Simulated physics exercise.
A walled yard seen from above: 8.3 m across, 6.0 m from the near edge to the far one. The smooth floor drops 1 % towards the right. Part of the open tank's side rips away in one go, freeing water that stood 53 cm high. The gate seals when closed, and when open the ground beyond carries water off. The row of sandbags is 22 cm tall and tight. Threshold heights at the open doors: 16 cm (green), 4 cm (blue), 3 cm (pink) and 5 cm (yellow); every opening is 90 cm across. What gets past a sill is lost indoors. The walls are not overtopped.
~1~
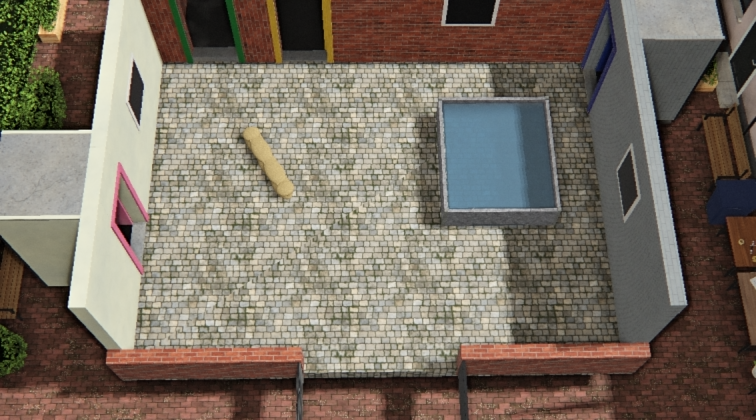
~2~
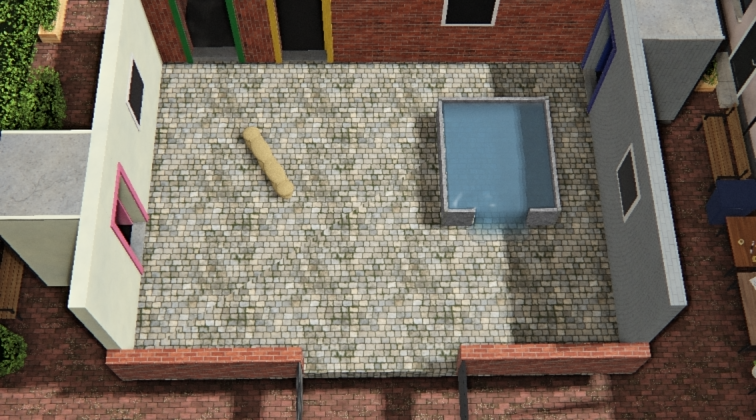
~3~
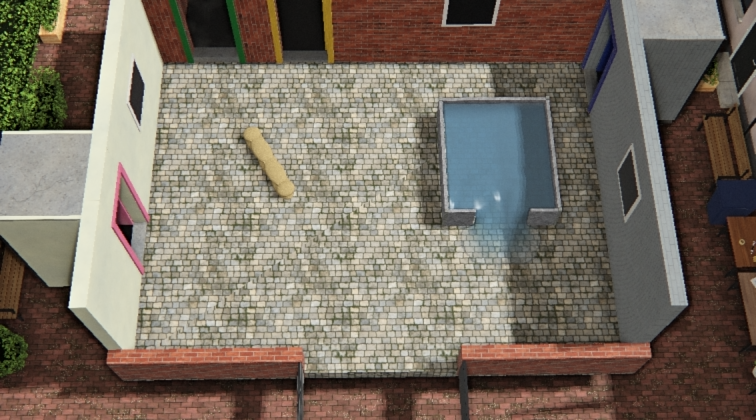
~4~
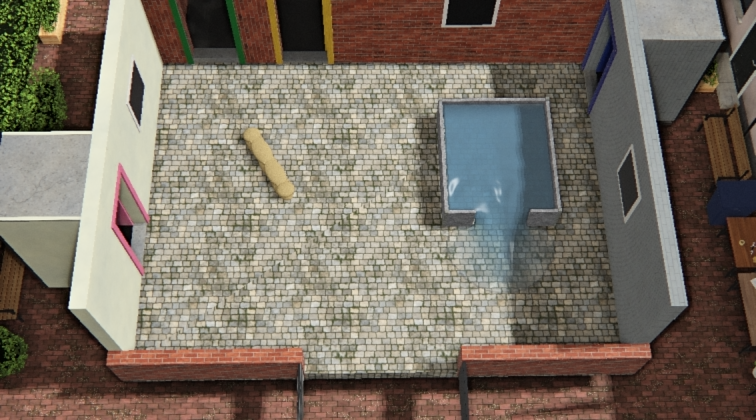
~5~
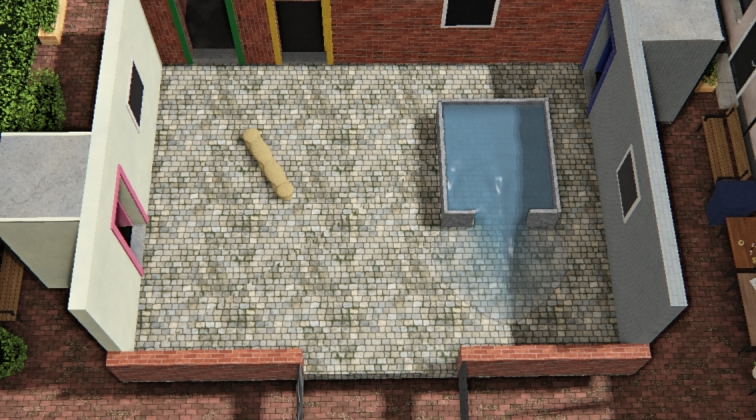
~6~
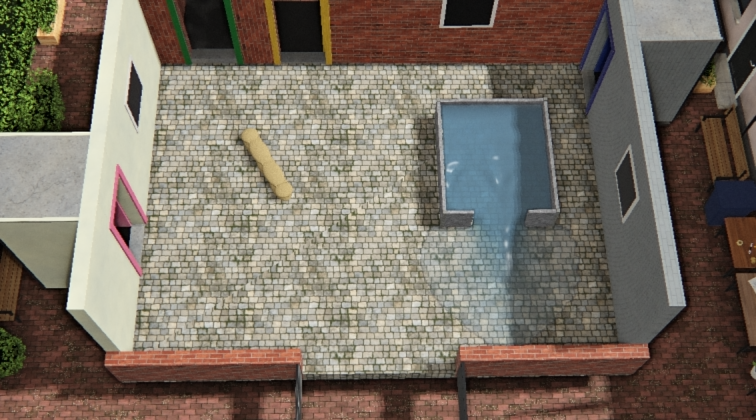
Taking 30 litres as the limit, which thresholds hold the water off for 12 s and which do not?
Door by door: At the green door it does not reach the limit; at the blue door it exceeds the limit; at the pink door it stays under the limit; at the yellow door it stays under the limit.
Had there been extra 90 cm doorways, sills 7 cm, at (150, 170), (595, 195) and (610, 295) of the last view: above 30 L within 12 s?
In turn: Under, below, above.
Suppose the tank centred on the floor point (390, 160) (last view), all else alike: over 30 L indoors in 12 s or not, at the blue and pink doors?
Then: Blue below, pink under.
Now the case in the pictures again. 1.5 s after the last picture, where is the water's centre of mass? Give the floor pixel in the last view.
Near (502, 222).
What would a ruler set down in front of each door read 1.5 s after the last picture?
In cm: Green 0, blue 0, pink 0, yellow 0.
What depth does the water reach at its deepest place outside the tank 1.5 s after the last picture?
About 32 cm.
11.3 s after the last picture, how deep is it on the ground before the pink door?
Some 1.5 cm.
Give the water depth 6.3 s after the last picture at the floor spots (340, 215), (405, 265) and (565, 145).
In that order: 1, 1 and 5 cm.
Then, 0.7 s after the last picture water covers 15 % of the floor and is deepest (31 cm) near (503, 232); green door not reached, blue door not reached, pink door not reached, yellow door not reached.
Then, 1.5 s after the last picture water covers 20 % of the floor and is deepest (32 cm) near (597, 357); green door not reached, blue door not reached, pink door not reached, yellow door not reached.
Then, 2.8 s after the last picture water covers 25 % of the floor and is deepest (24 cm) near (607, 356); green door not reached, blue door not reached, pink door not reached, yellow door not reached.
Then, 6.3 s after the last picture water covers 50 % of the floor and is deepest (16 cm) near (597, 357); green door not reached, blue door 9 cm at the sill, 20 L in, pink door not reached, yellow door not reached.
Then, 11.3 s after the last picture water covers 80 % of the floor and is deepest (10 cm) near (580, 82); green door not reached, blue door 9 cm at the sill, 95 L in, pink door 2 cm at the sill, 0 L in, yellow door 2 cm at the sill, 0 L in.
